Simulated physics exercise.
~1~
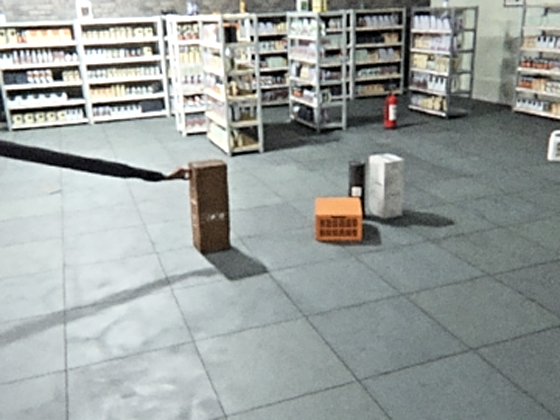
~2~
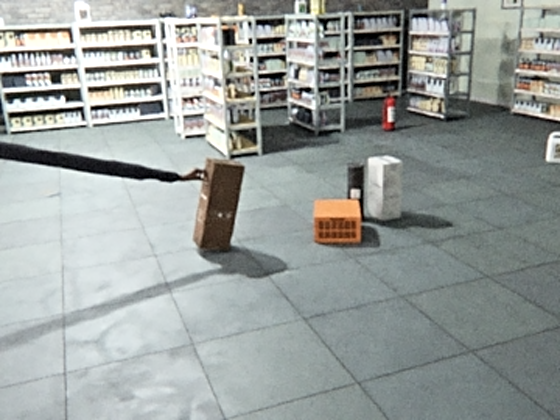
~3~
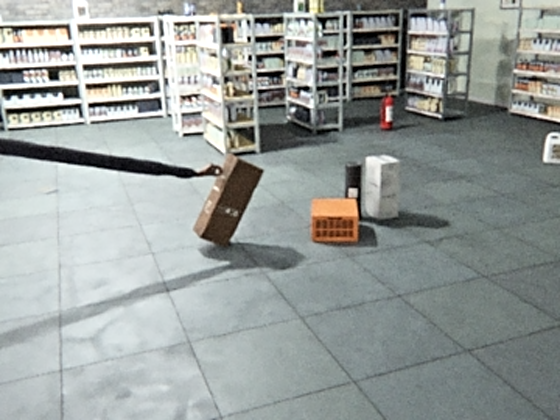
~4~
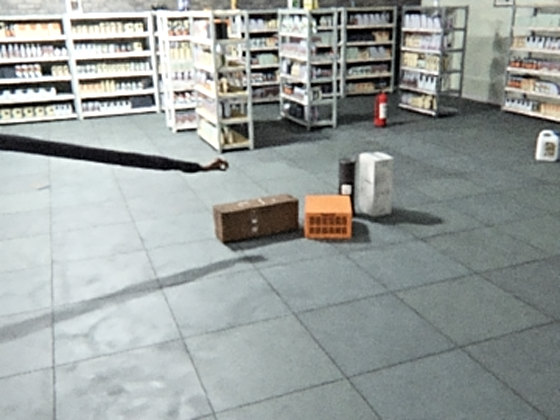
In the video, a dark, slender arm reaches in from the left and pushes the top of an upright brown box, which tilts to the right and topples onto its side beside an orange crate, while the crate, white box and black canister stay in place.
